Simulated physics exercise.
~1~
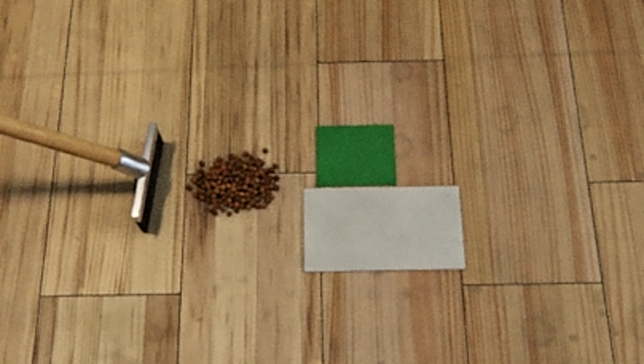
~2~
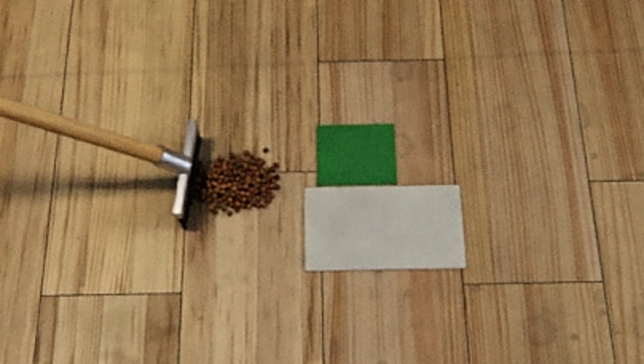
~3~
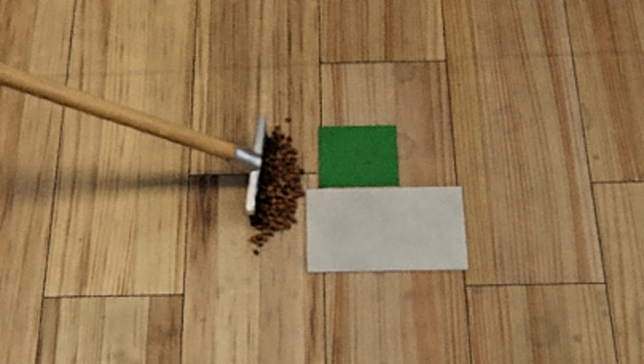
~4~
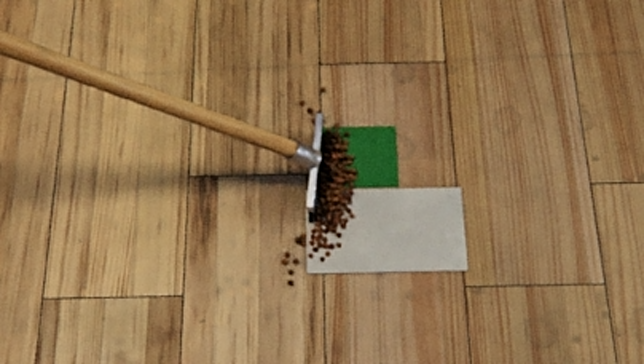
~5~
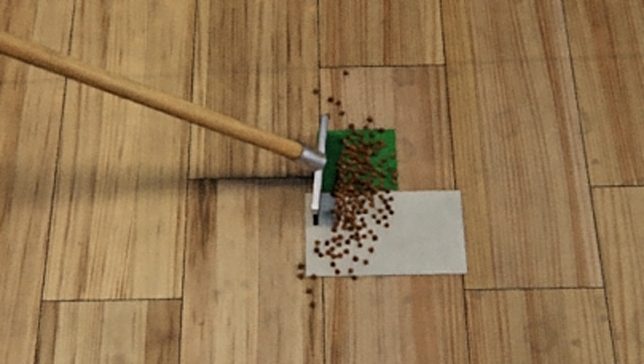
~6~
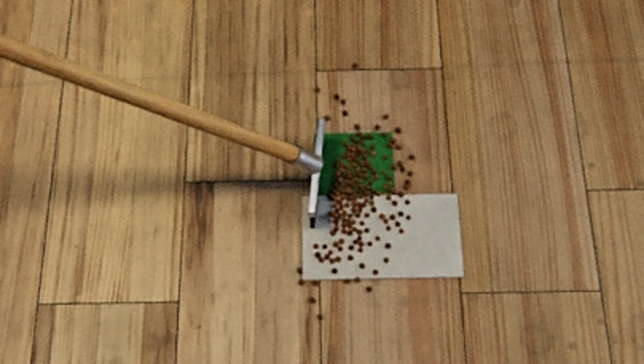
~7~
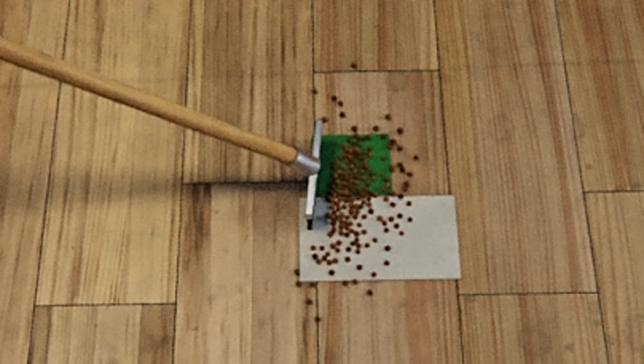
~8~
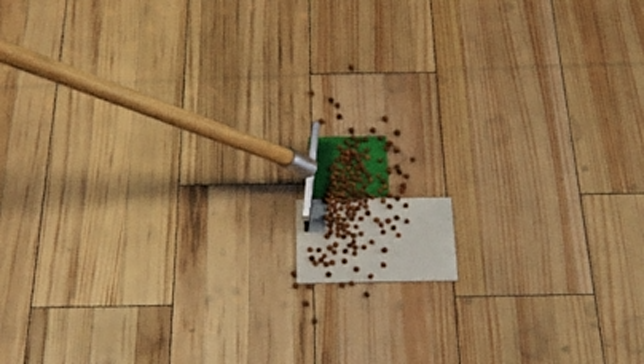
A squeegee on a wooden handle slid right across a wood floor, pushing a pile of small brown balls onto a green mat and a white mat, then stopped at their left edge as the balls spread out, mostly over both mats with some strays around them.
